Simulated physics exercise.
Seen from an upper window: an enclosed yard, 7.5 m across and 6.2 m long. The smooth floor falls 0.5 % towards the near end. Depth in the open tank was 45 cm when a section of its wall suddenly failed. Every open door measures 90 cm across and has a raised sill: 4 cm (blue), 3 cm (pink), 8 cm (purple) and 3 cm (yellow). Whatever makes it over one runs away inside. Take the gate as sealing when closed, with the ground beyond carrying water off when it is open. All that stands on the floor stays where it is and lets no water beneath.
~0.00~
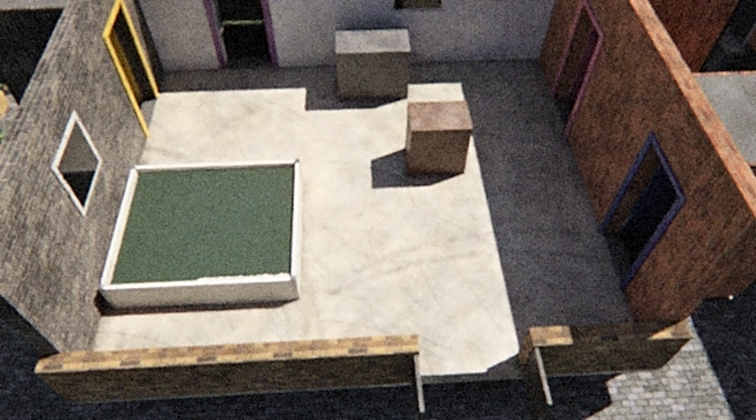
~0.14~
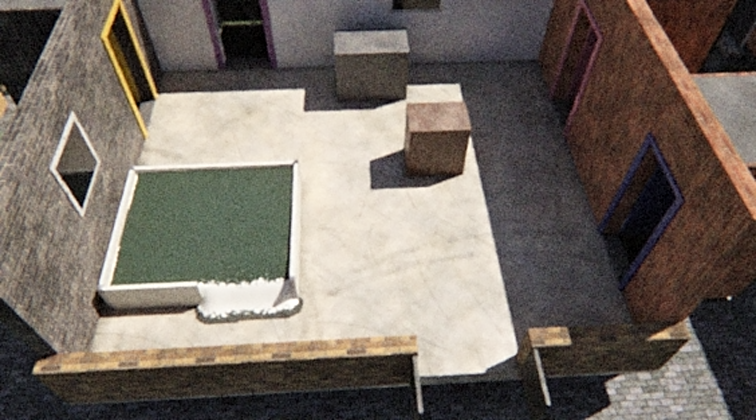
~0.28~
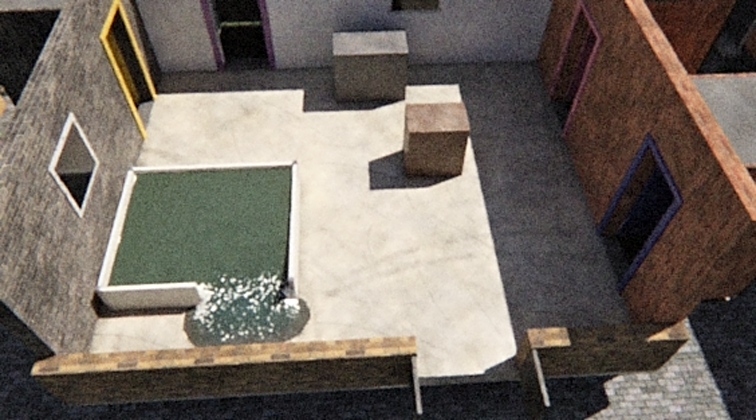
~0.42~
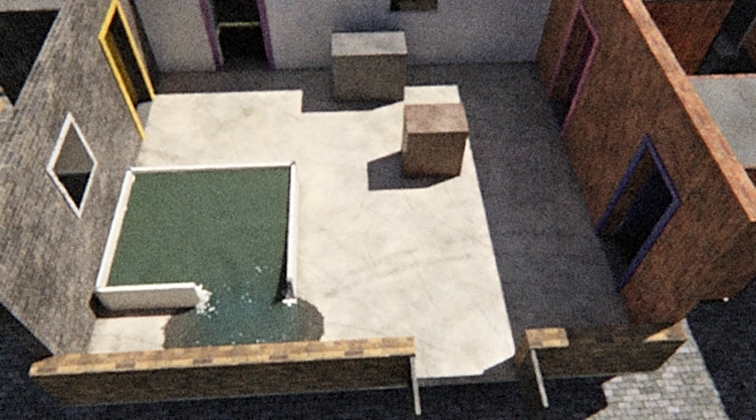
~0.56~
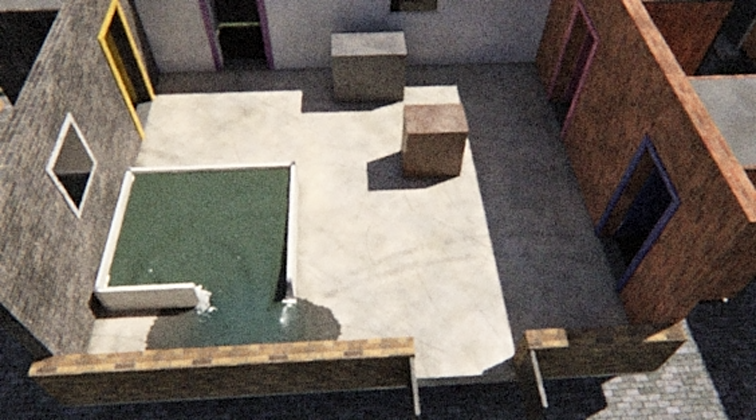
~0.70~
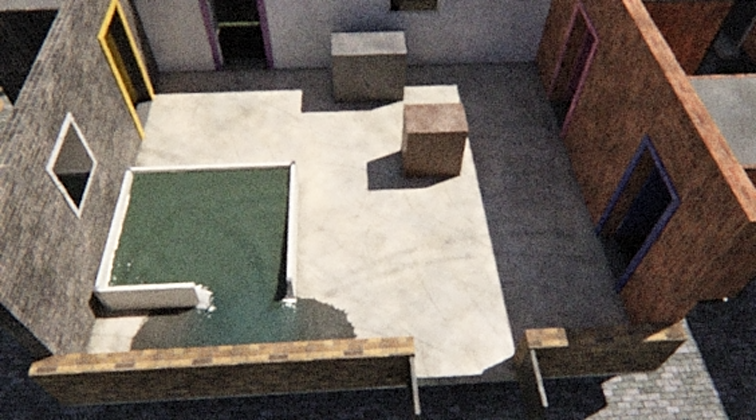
The clip opens on a walled yard seen from above, with a pale floor, two boxy blocks and a still, green-filled open tank at left. Part of the tank's near wall gives way and white, foaming water bursts out. The dark puddle spreads to the low brick wall, then widens rightward alongside it.
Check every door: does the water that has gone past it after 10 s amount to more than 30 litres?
One by one: At the blue door the amount will overshoot the limit; at the pink door the amount will not overshoot the limit; at the purple door the amount will not overshoot the limit; at the yellow door the amount will not overshoot the limit.
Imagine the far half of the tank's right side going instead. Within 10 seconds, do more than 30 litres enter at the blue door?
Then: Blue above.
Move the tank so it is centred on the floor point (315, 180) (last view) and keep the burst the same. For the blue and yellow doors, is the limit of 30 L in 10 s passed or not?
Relative to the limit, blue is within it and yellow is within it.
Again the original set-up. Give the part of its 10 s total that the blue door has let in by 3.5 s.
Fraction in by then: Around 10 per cent.
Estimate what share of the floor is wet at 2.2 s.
20 %.
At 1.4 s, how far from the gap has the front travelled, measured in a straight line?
Some 2.6 metres from the gap.
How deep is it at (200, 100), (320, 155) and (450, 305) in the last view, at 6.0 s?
2, 0 and 4 cm, respectively.
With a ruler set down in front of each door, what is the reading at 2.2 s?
You'd see blue at 0 cm, pink at 0 cm, purple at 0 cm and yellow at 0 cm.
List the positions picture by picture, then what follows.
The open tank at (209, 222) is whole and still, 45 cm deep, in the first picture.
Water pours out at (249, 294) and has run 0.7 m, to (201, 314); typically 5 cm deep outside, 45 cm at the open tank's back, in the second picture.
The front is at (193, 330), 0.9 m from the gap at (248, 295); 0.8 m2 of floor is under water; 45 cm left at the back of the open tank, in the third picture.
The front is at a hidden place, 1.2 m from the gap at (246, 296); 1.6 m2 of floor is under water; 45 cm left at the back of the open tank, in the fourth picture.
The front is at a hidden place, 1.5 m from the gap at (246, 297); 1.9 m2 of floor is under water; 45 cm left at the back of the open tank, in the fifth picture.
Water pours out at (246, 296) and has run 1.7 m, to a hidden place; typically 9 cm deep outside, 45 cm at the open tank's back, in the sixth picture.
After 1.4 s water covers 10 % of the floor and is deepest (38 cm) near (250, 356); blue door not reached, pink door not reached, purple door not reached, yellow door not reached.
After 2.2 s water covers 20 % of the floor and is deepest (36 cm) near (250, 356); blue door not reached, pink door not reached, purple door not reached, yellow door not reached.
After 3.5 s water covers 40 % of the floor and is deepest (28 cm) near (96, 378); blue door 10 cm at the sill, 12 L in, pink door not reached, purple door not reached, yellow door 2 cm at the sill, 0 L in.
After 6.0 s water covers 55 % of the floor and is deepest (19 cm) near (236, 370); blue door 9 cm at the sill, 77 L in, pink door 4 cm at the sill, 0 L in, purple door 4 cm at the sill, 0 L in, yellow door 2 cm at the sill, 0 L in.
After 10.0 s water covers 75 % of the floor and is deepest (14 cm) near (82, 378); blue door 8 cm at the sill, 145 L in, pink door 4 cm at the sill, 3 L in, purple door 2 cm at the sill, 0 L in, yellow door 1 cm at the sill, 0 L in.
